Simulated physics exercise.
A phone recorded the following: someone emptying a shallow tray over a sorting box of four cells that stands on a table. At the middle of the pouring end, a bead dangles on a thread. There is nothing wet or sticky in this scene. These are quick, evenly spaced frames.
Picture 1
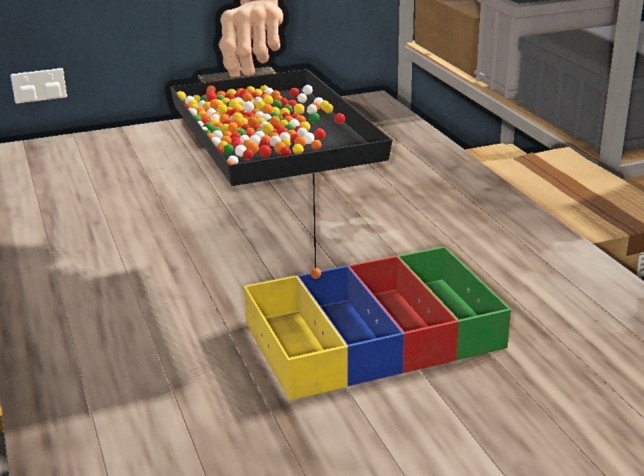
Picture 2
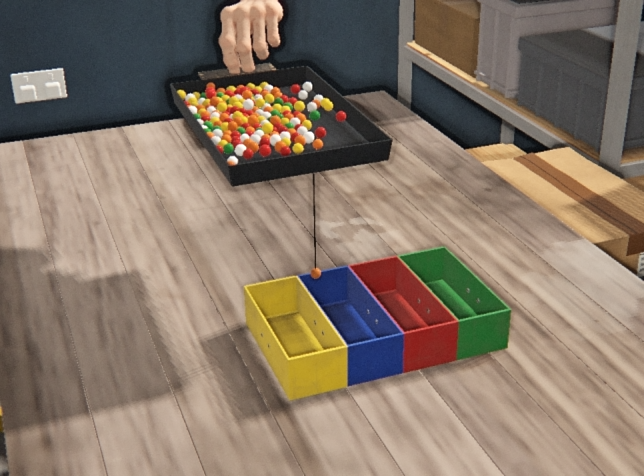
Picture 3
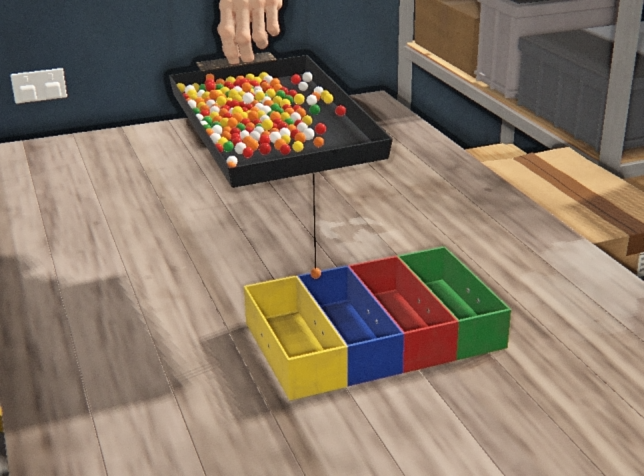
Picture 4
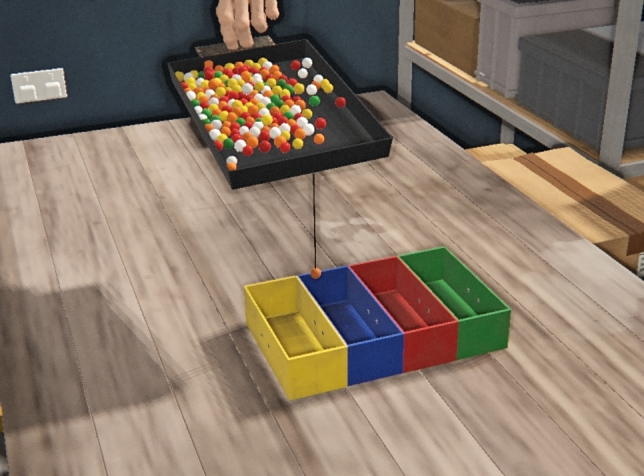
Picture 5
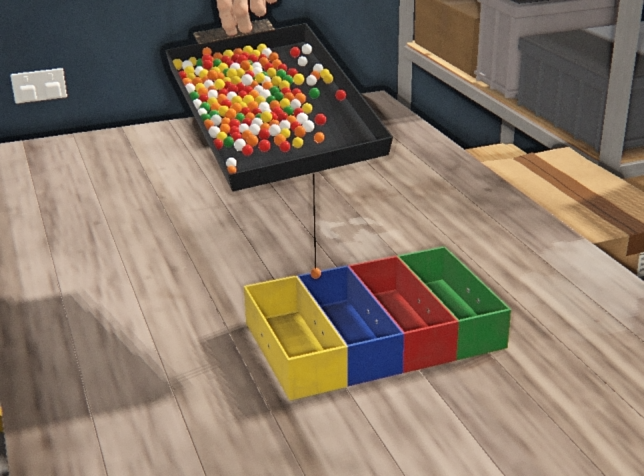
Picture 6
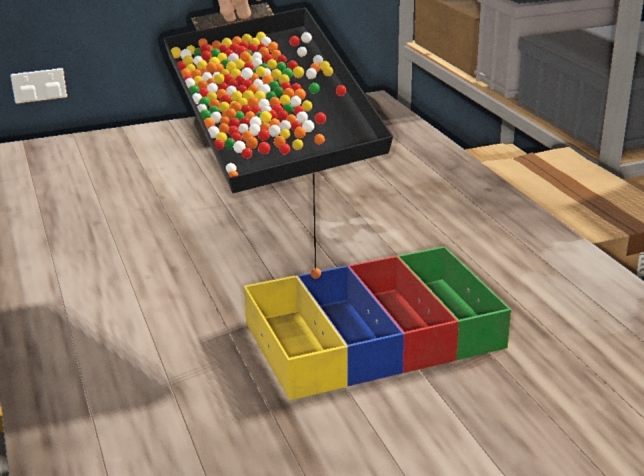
Above a wooden table, a hand gradually tilts a black tray of colourful beads toward its left corner.
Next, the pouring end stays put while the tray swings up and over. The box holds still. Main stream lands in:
Yellow.
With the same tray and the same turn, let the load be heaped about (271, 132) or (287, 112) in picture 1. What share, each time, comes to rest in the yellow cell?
First case: Around 30 %; second case: Around 30 %.
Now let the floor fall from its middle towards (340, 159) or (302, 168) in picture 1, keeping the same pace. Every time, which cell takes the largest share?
First red, then yellow.
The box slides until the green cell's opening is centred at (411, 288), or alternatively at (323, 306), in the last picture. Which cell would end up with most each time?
Result 1: The yellow cell. Result 2: The red one.
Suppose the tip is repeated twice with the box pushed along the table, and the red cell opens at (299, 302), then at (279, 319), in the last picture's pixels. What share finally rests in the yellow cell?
10 %, then 0 %.
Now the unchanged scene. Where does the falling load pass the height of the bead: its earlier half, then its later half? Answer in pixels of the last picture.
The early half goes through (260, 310), the late half through (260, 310).
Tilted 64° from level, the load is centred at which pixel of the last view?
The load is centred near (264, 135).
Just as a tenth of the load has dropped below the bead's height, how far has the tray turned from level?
Close to 85 degrees, I reckon.
Just after the last frame, tray tipped steeply; almost all on the tray; just a few in the yellow cell; just a few falling or outside the box.
A moment on, tray tipped past a quarter turn; about a tenth on the tray; roughly a quarter in the yellow cell; just a few in the blue cell; roughly two thirds falling or outside the box.
Further on, tray tipped past a quarter turn; roughly a third in the yellow cell; about a tenth in the blue cell; just a few in the red cell; roughly two thirds falling or outside the box.
When it is over, tray tipped past a quarter turn; roughly a third in the yellow cell; about a tenth in the blue cell; just a few in the red cell; not one in the green cell; roughly two thirds outside the box.
